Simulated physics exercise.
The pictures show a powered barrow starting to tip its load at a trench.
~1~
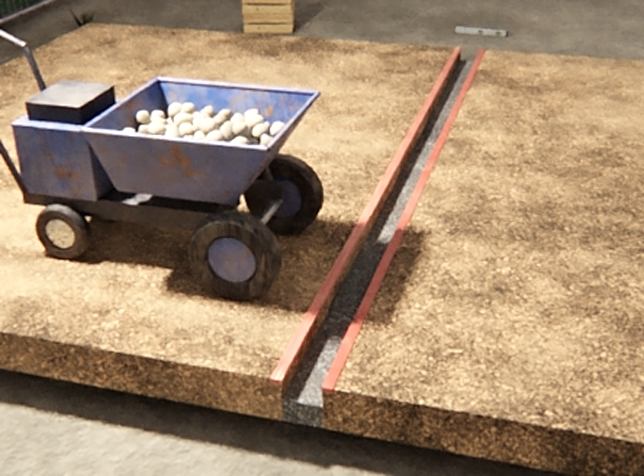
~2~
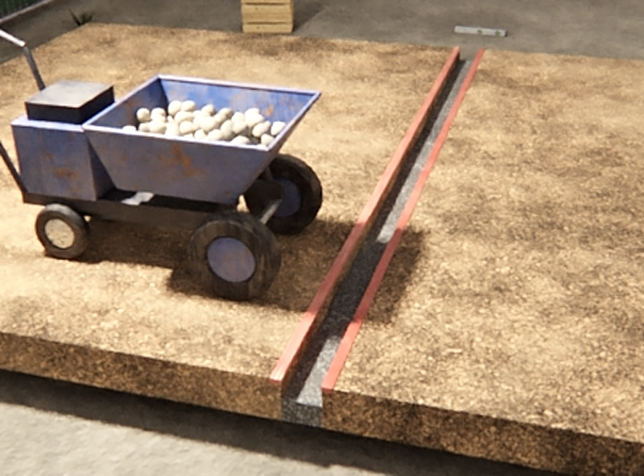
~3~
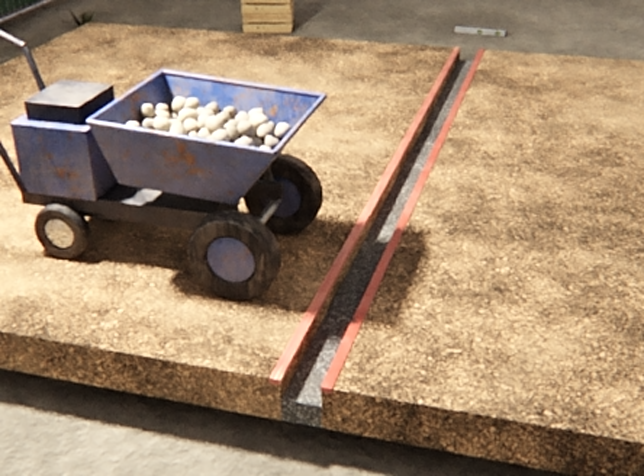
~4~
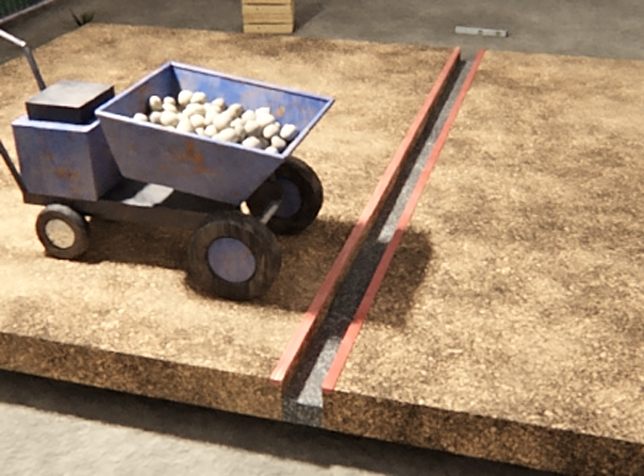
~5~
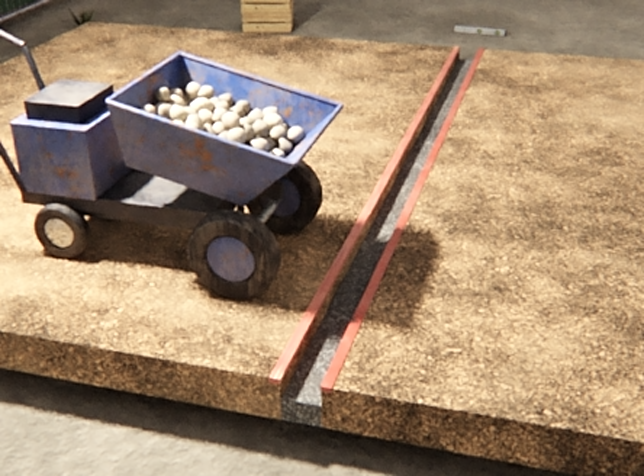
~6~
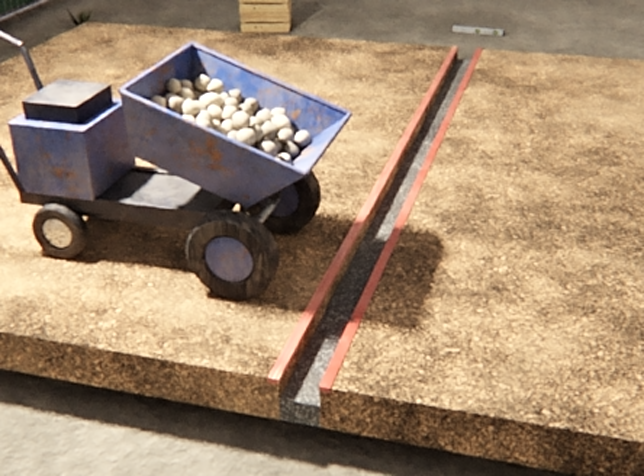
On a slab of brown earth, a blue skip of pale pebbles tilting gradually rightward on a stationary wheeled barrow beside a narrow red-edged trench.
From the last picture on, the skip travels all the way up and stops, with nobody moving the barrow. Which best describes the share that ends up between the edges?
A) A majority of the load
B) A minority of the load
A minority of the load.
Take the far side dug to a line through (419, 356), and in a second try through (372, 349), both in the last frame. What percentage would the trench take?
Lab note: Try one 80 per cent, try two 30 per cent.
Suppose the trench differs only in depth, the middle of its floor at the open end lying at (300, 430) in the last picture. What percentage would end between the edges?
Something close to 0 per cent.
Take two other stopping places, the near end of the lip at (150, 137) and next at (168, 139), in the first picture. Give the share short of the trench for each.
Near 50 and 50 percent respectively.
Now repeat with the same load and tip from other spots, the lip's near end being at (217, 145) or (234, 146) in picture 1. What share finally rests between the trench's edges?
About 50 per cent for the first spot and about 40 per cent for the second.
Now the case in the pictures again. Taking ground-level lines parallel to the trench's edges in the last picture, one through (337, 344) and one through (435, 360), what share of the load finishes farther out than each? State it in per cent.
Some 70 and some 10 per cent, respectively.
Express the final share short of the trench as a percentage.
Result: Close to 0 %.
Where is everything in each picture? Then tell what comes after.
Lip of the skip at (267, 150), level; top of the load at (202, 139), river pebbles; first edge of the trench at (298, 337); far edge at (347, 345), the trench under half as wide as the skip, and about half as deep as wide, in the first picture.
Lip of the skip at (269, 150), level; top of the load at (188, 132), in the second picture.
Lip of the skip at (275, 153), tipped barely; top of the load at (192, 129), in the third picture.
Lip of the skip at (284, 158), tipped a little; top of the load at (199, 125), in the fourth picture.
Lip of the skip at (294, 165), tipped a little; top of the load at (178, 124), in the fifth picture.
Lip of the skip at (305, 175), tipped clearly; top of the load at (197, 111); first edge of the trench at (296, 337); far edge at (344, 344), in the sixth picture.
Soon after the last picture, skip tipped steeply; all in the skip.
A little later, skip tipped right over; most in the skip; about a quarter beyond it.
Later still, skip tipped right over; about a quarter in the skip; a stray few in or heaped over the trench; about two thirds beyond it.
At rest, skip tipped right over; about a quarter in the skip; a stray few in or heaped over the trench; about two thirds beyond it.
